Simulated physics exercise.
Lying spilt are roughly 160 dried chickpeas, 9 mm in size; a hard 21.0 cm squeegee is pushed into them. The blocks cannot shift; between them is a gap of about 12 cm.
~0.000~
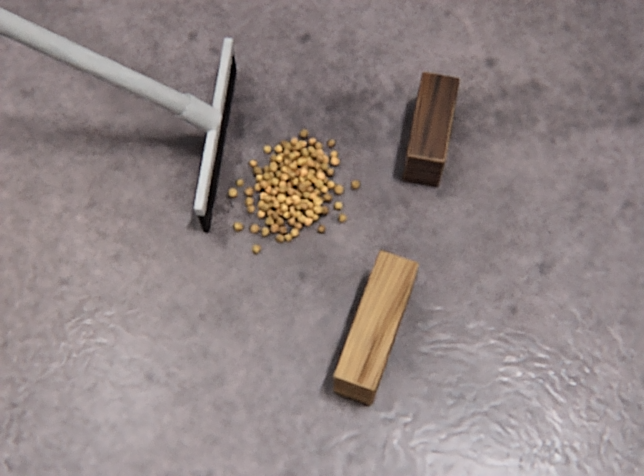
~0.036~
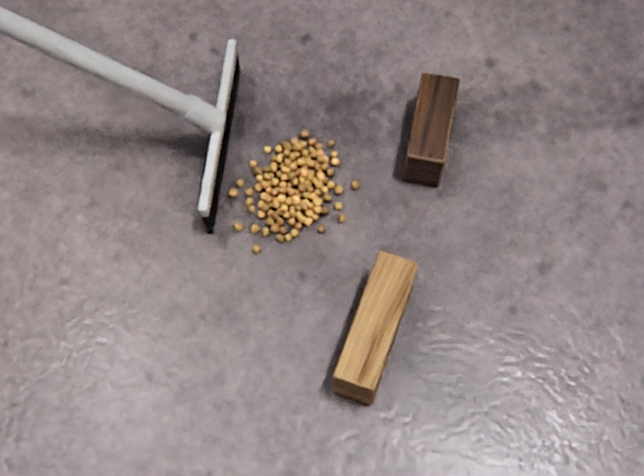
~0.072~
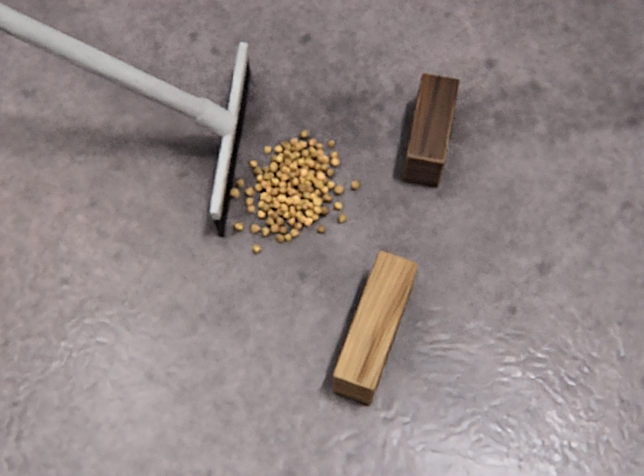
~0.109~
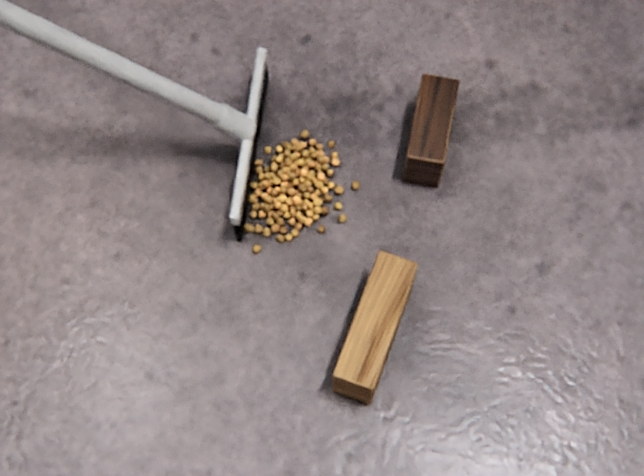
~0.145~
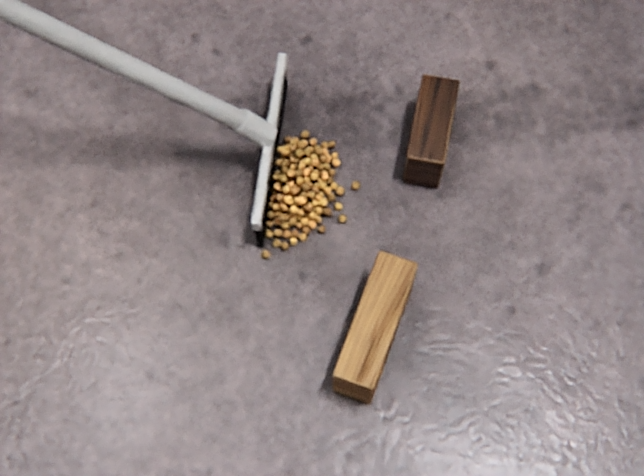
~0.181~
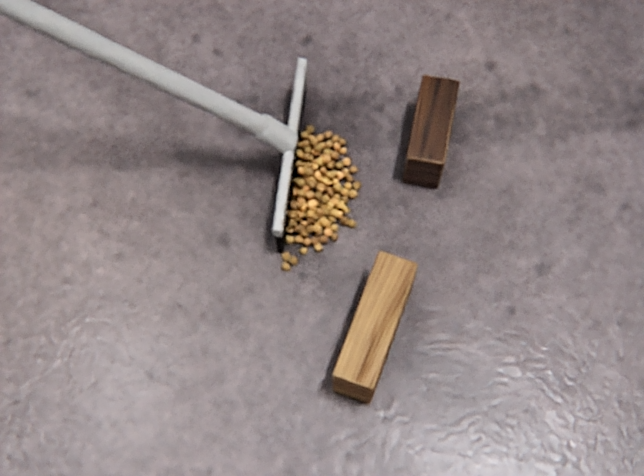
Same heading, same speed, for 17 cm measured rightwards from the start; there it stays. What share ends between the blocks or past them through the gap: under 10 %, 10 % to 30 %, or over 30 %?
Between the blocks or out through the gap you'd find a lot of it.
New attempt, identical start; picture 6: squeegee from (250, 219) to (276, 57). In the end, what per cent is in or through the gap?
Through 25.
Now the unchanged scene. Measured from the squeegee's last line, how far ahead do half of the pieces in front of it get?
About 4 cm.
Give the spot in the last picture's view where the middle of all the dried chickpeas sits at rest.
I'd put it somewhere close to (390, 209).
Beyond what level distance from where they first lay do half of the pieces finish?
I'd guess near 12 cm, give or take.
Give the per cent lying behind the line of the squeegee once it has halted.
Around 0 in a hundred.
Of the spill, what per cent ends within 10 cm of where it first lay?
Roughly 15 per cent.
After 0.31 s, squeegee 16 cm from its start, spill 16 cm wide; in or through the gap 10 %, held up before the blocks 90 %.
After 0.44 s, squeegee 17 cm from its start, spill 17 cm wide; in or through the gap 40 %, held up before the blocks 60 %.
After 0.56 s, squeegee 17 cm from its start, spill 18 cm wide; in or through the gap 40 %, held up before the blocks 60 %.
At rest (0.8 s), in or through the gap 40 %, round the near block 0 %, round the far block 0 %, held up before the blocks 60 %.
